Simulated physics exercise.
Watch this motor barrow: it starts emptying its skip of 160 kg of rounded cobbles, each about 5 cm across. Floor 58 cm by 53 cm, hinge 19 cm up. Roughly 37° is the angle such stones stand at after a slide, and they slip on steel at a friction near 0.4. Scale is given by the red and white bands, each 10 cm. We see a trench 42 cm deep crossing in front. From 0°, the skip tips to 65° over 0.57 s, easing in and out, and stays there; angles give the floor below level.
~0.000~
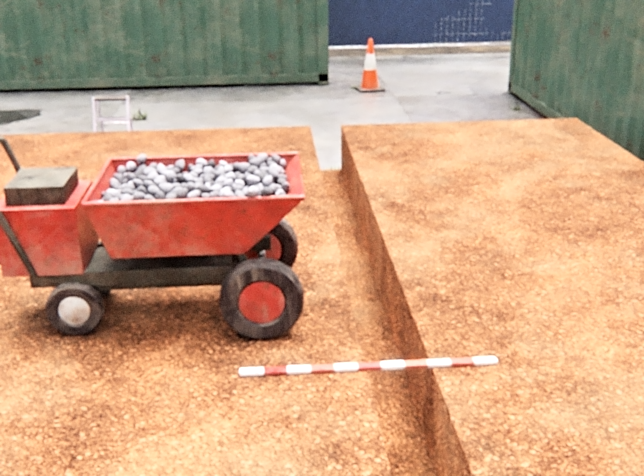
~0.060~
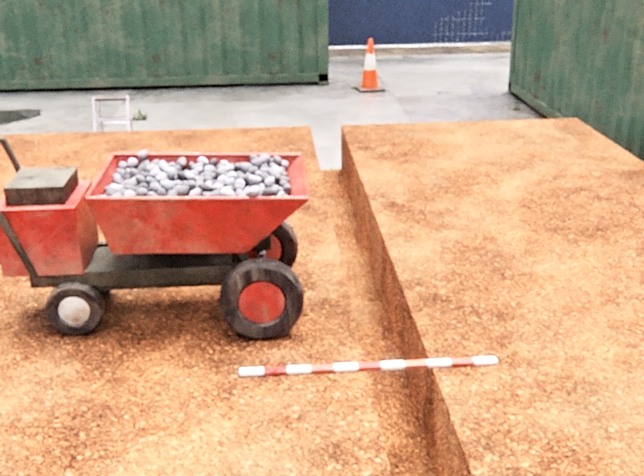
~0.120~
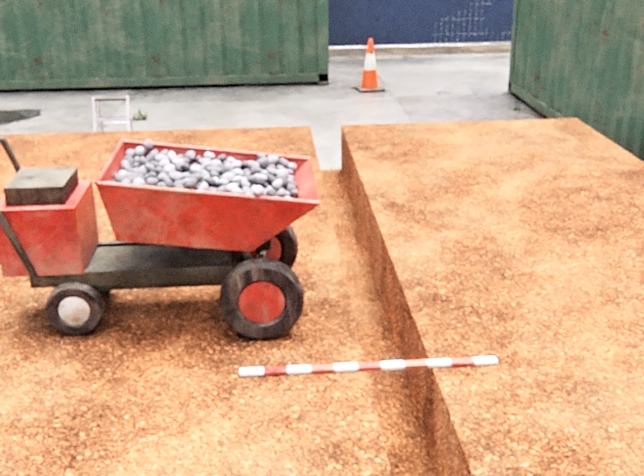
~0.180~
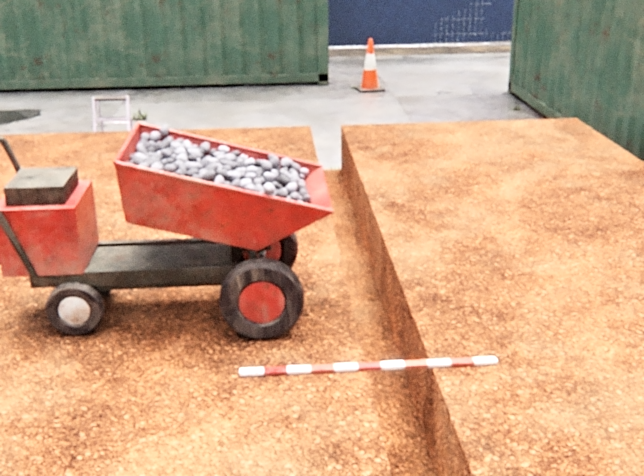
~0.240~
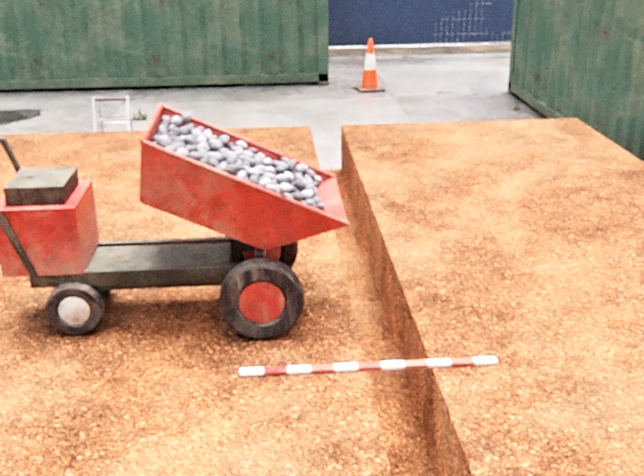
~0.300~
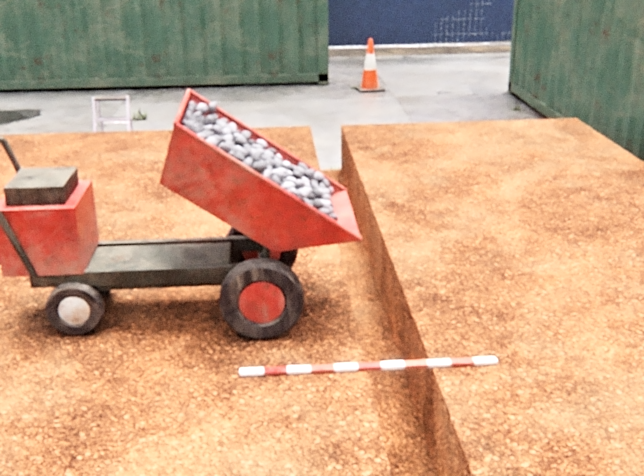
On orange gravelly ground beside a trench, a red barrow's stone-filled skip tilts steeply rightward.
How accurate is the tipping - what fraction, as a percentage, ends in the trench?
Close to 37 in every hundred.
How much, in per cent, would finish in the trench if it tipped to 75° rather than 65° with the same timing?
Around 40 per cent would finish in the trench.
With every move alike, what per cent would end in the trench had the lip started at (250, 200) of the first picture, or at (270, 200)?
From the first spot near 80, from the second near 65 per cent.
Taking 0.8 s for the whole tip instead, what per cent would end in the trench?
Expected share: Around 45%.
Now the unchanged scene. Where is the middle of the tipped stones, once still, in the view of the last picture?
Middle at around (440, 295), I'd say.
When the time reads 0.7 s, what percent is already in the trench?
About 10%.
After 0.4 s the floor is at 55°; 100 % in the skip; the foremost stones are at (358, 228).
After 0.7 s the floor is at 65°; 79 % in the skip, 11 % in the trench, 10 % past the trench; the foremost stones are at (439, 296).
After 1.0 s the floor is at 65°; 15 % in the skip, 22 % in the trench, 63 % past the trench; the foremost stones are at (585, 283).
After 3.0 s the floor is at 65°; 0 % in the skip, 37 % in the trench, 63 % past the trench; the foremost stones are past the picture's edge.
